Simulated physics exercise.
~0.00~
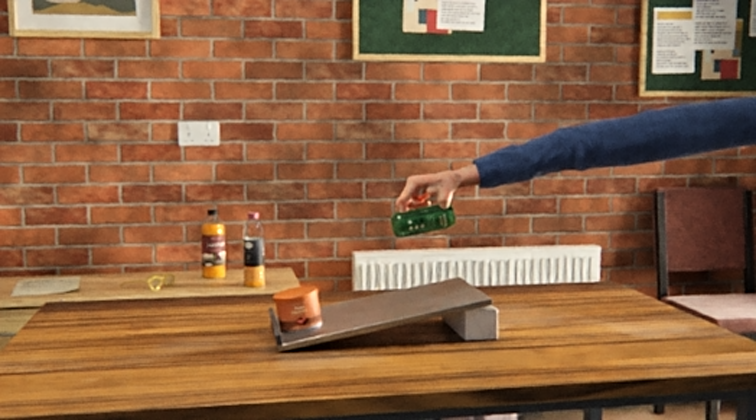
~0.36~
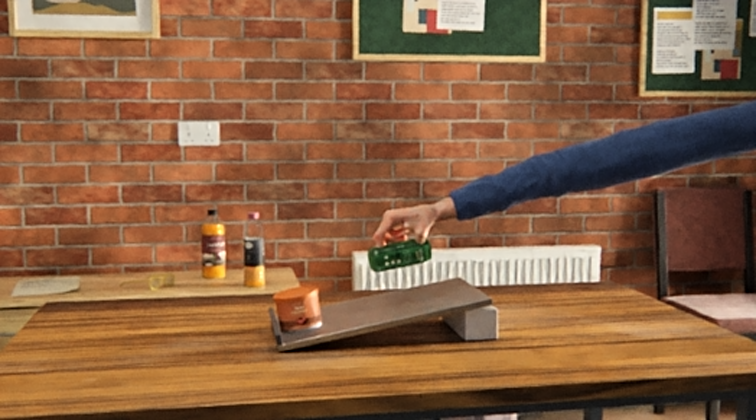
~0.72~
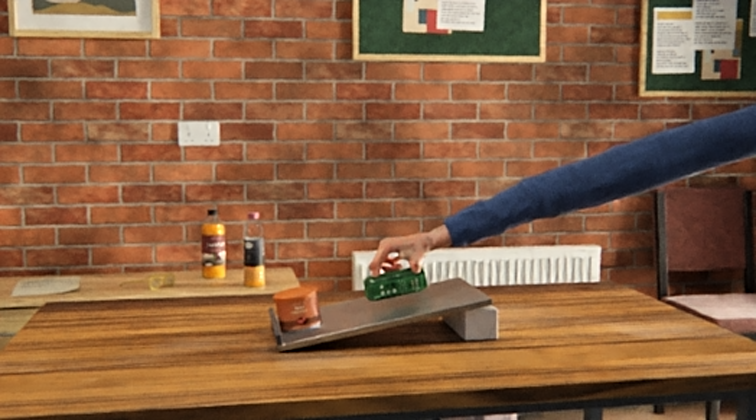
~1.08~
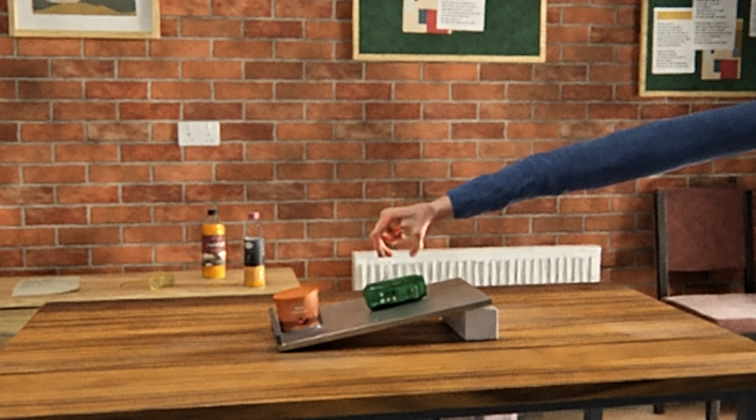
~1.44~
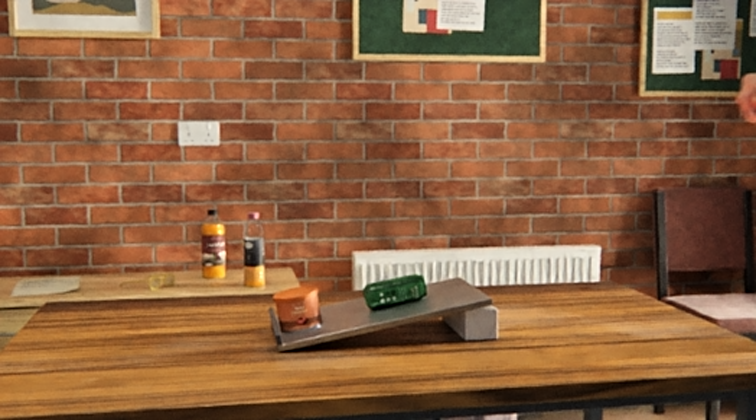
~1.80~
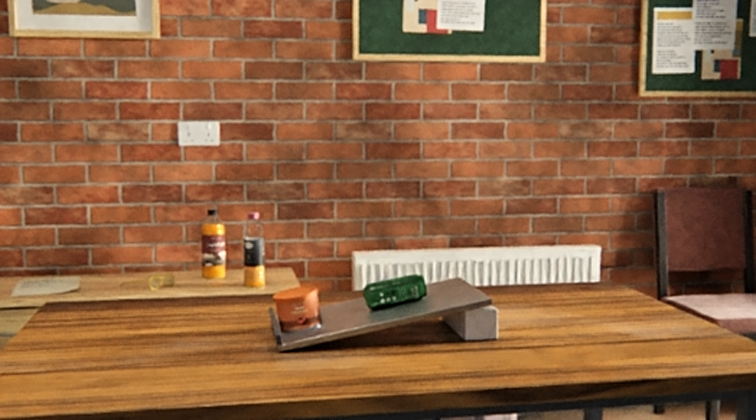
Hand lowering a green can on its side onto a sloping board behind an orange tub, then withdrawing as it stays put.
